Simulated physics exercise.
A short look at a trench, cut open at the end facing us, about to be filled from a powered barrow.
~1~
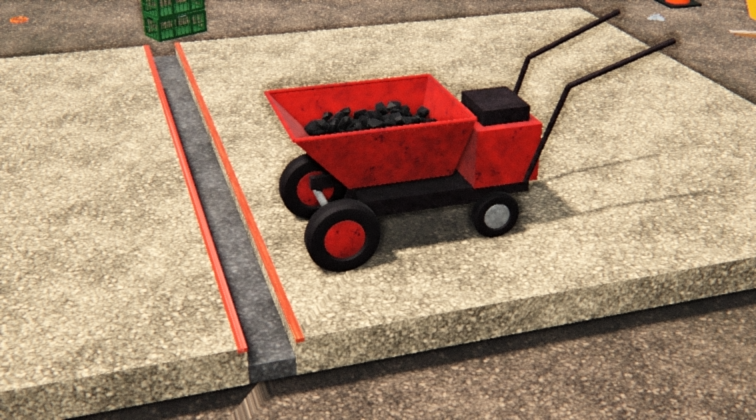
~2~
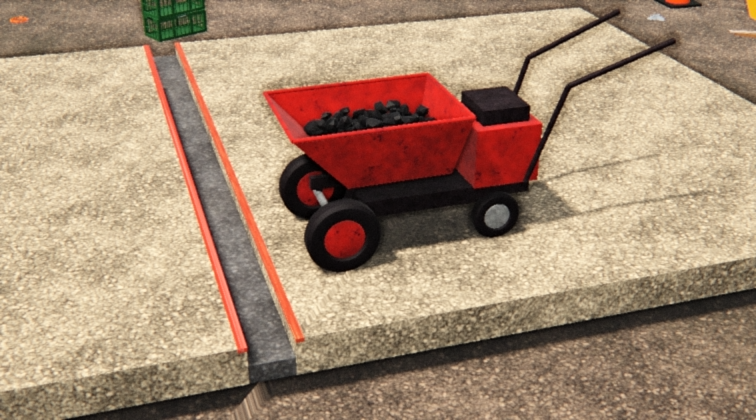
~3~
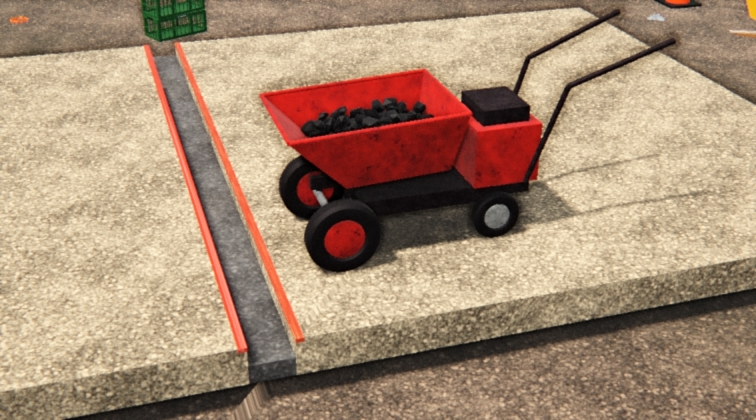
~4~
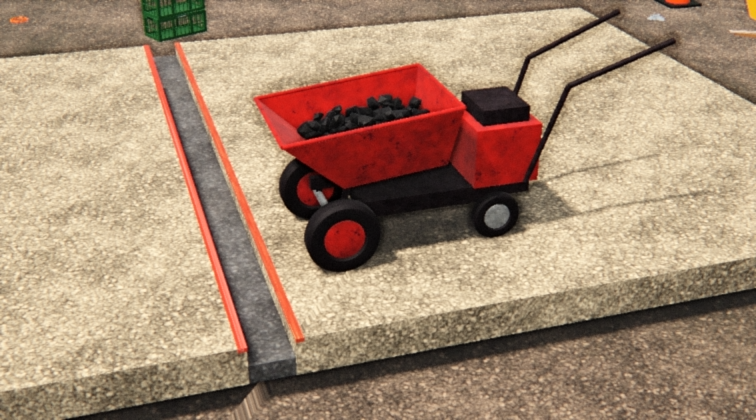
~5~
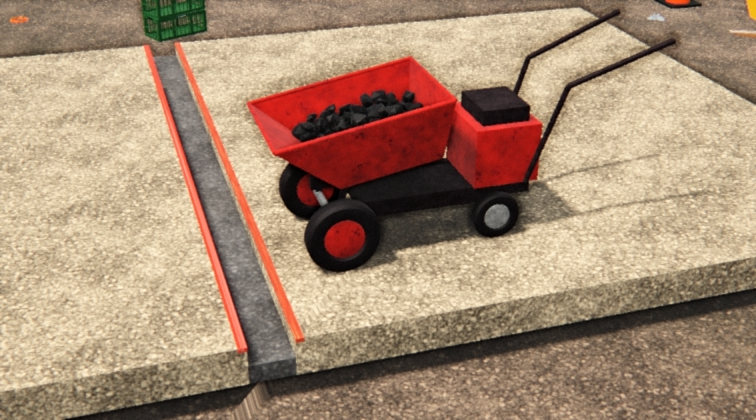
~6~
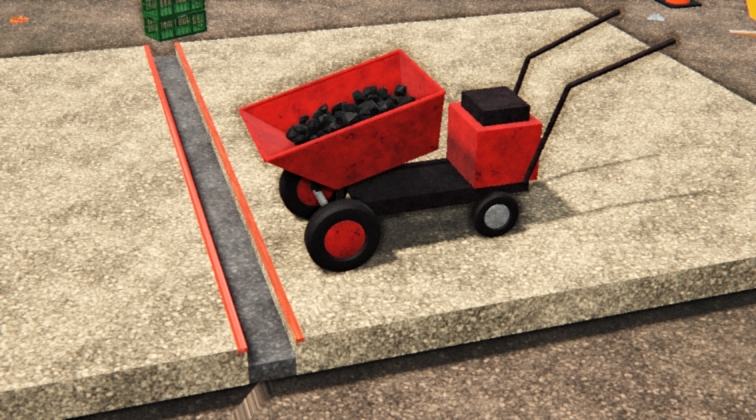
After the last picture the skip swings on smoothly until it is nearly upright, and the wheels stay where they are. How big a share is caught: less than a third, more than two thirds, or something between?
The trench takes less than a third.
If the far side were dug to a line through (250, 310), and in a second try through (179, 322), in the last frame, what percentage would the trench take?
In turn 0 and 70 in a hundred.
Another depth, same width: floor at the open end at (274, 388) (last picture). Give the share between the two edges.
Near 0 %.
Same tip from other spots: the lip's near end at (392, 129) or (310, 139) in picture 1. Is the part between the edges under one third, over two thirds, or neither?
First one to two thirds, then under a third.
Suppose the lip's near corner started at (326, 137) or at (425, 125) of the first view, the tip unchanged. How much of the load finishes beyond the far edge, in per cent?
Roughly 40 per cent, and 0 per cent.
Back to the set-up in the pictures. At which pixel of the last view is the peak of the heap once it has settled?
Close to (174, 239).
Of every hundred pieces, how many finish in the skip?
It comes to 25 per cent or so.
Soon after the last picture, skip tipped steeply; all in the skip.
A little later, skip tipped right over; most in the skip; about a quarter beyond it.
Later still, skip tipped right over; about a quarter in the skip; most beyond it.
At rest, skip tipped right over; about a quarter in the skip; none in or heaped over the trench; most beyond it.
